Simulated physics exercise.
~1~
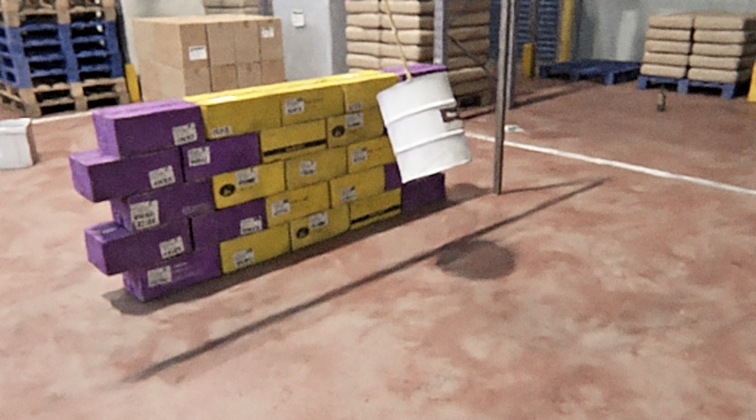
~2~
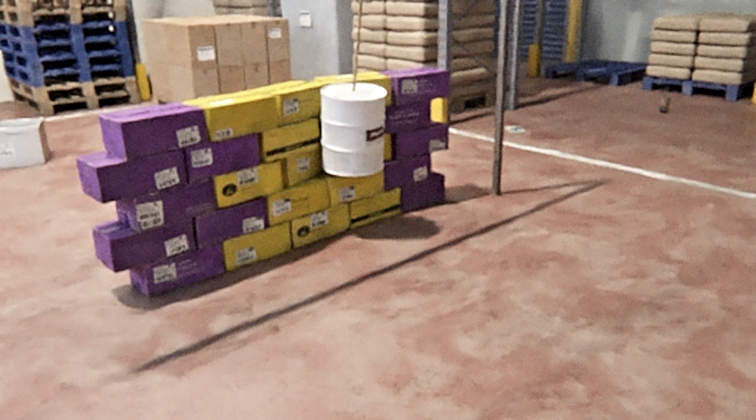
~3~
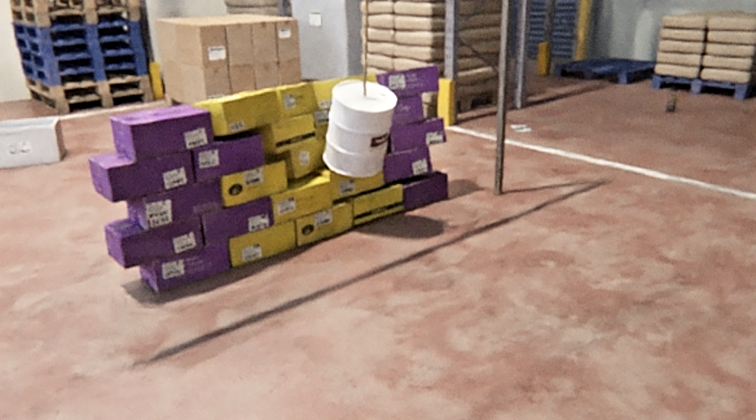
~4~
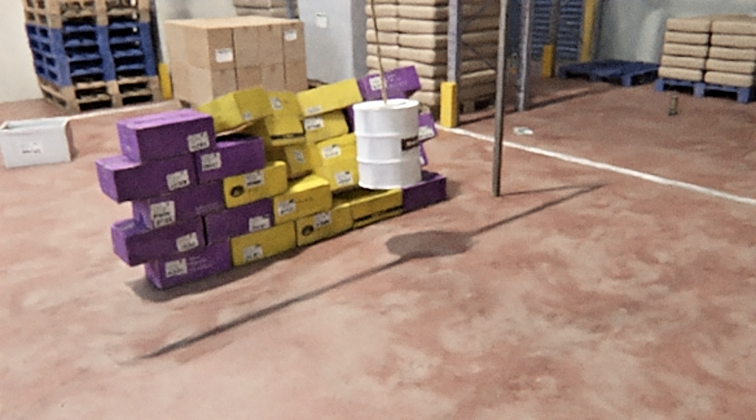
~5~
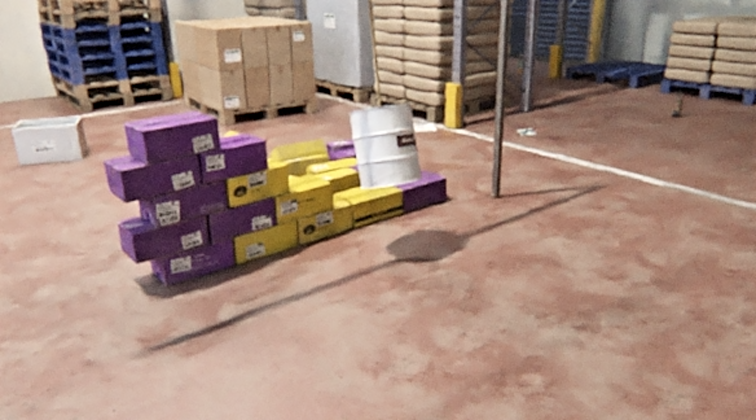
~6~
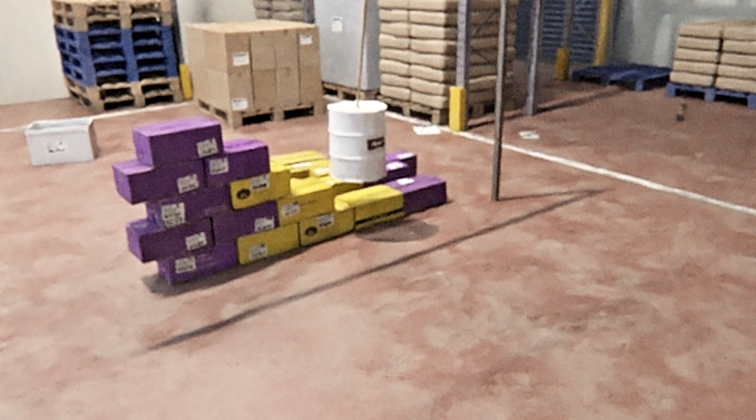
In a warehouse, a swinging white drum hits a purple and yellow parcel wall, toppling its right side.
